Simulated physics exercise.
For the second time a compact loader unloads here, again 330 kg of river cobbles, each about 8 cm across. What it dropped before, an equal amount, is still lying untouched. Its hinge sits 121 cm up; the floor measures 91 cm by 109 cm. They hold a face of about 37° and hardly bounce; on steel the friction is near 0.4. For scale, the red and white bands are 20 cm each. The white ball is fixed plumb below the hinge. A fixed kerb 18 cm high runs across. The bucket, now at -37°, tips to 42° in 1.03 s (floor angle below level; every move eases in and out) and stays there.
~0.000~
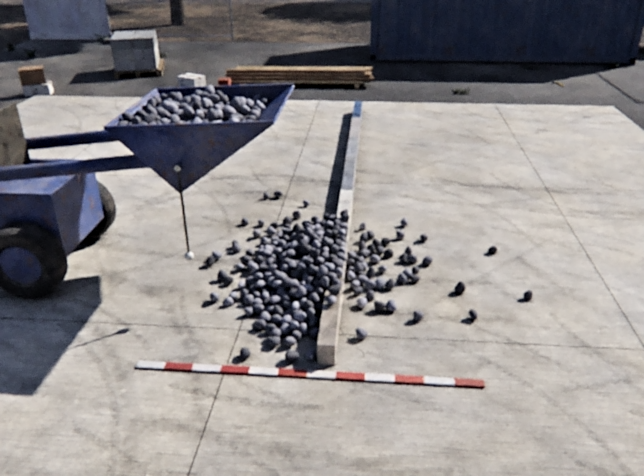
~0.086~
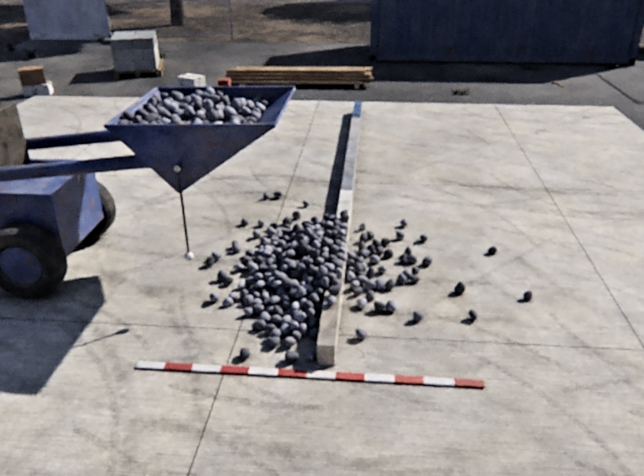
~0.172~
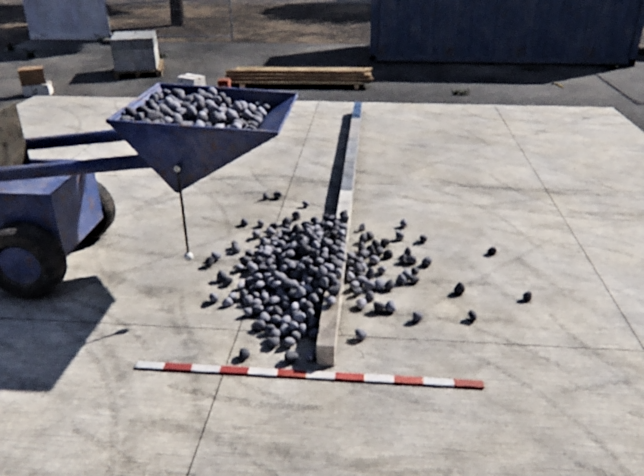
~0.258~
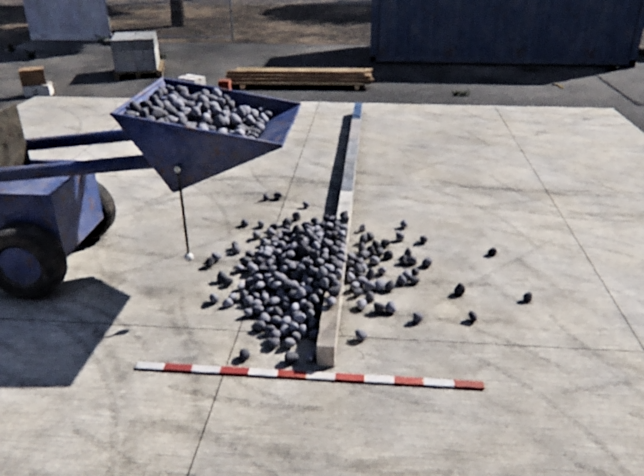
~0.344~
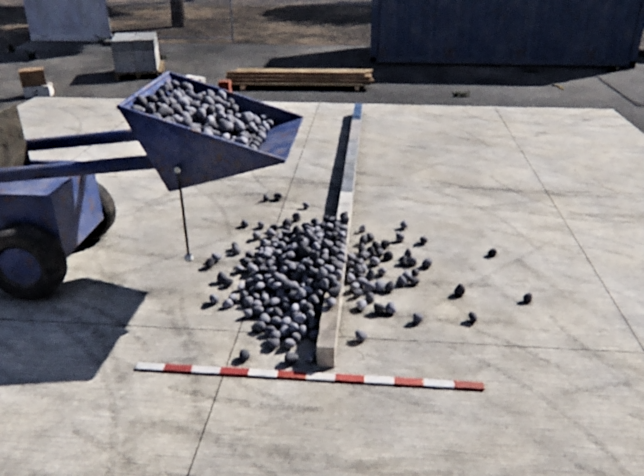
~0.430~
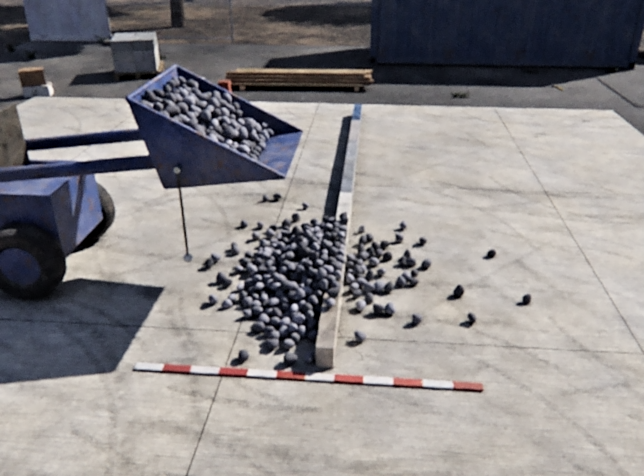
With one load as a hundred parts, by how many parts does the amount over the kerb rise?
Close to 20 parts in a hundred.
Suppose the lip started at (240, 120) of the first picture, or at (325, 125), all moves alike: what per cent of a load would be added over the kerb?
About 0 and 80 per cent.
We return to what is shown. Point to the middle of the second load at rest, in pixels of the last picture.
Around (297, 262).
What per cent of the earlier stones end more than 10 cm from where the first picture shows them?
Roughly 15 per cent of them.
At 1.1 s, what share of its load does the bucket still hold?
About 60 per cent.
After 0.8 s the floor is at 29°; in per cent of one load, 100 in the bucket, 88 on this side of the kerb, 12 over the kerb; the foremost stones are at (453, 280).
After 1.1 s the floor is at 42°; in per cent of one load, 60 in the bucket, 129 on this side of the kerb, 12 over the kerb; the foremost stones are at (453, 280).
After 1.5 s the floor is at 42°; in per cent of one load, 7 in the bucket, 174 on this side of the kerb, 19 over the kerb; the foremost stones are at (453, 280).
After 4.1 s the floor is at 42°; in per cent of one load, 0 in the bucket, 168 on this side of the kerb, 32 over the kerb; the foremost stones are at (492, 296). Net gain over the kerb, 20.
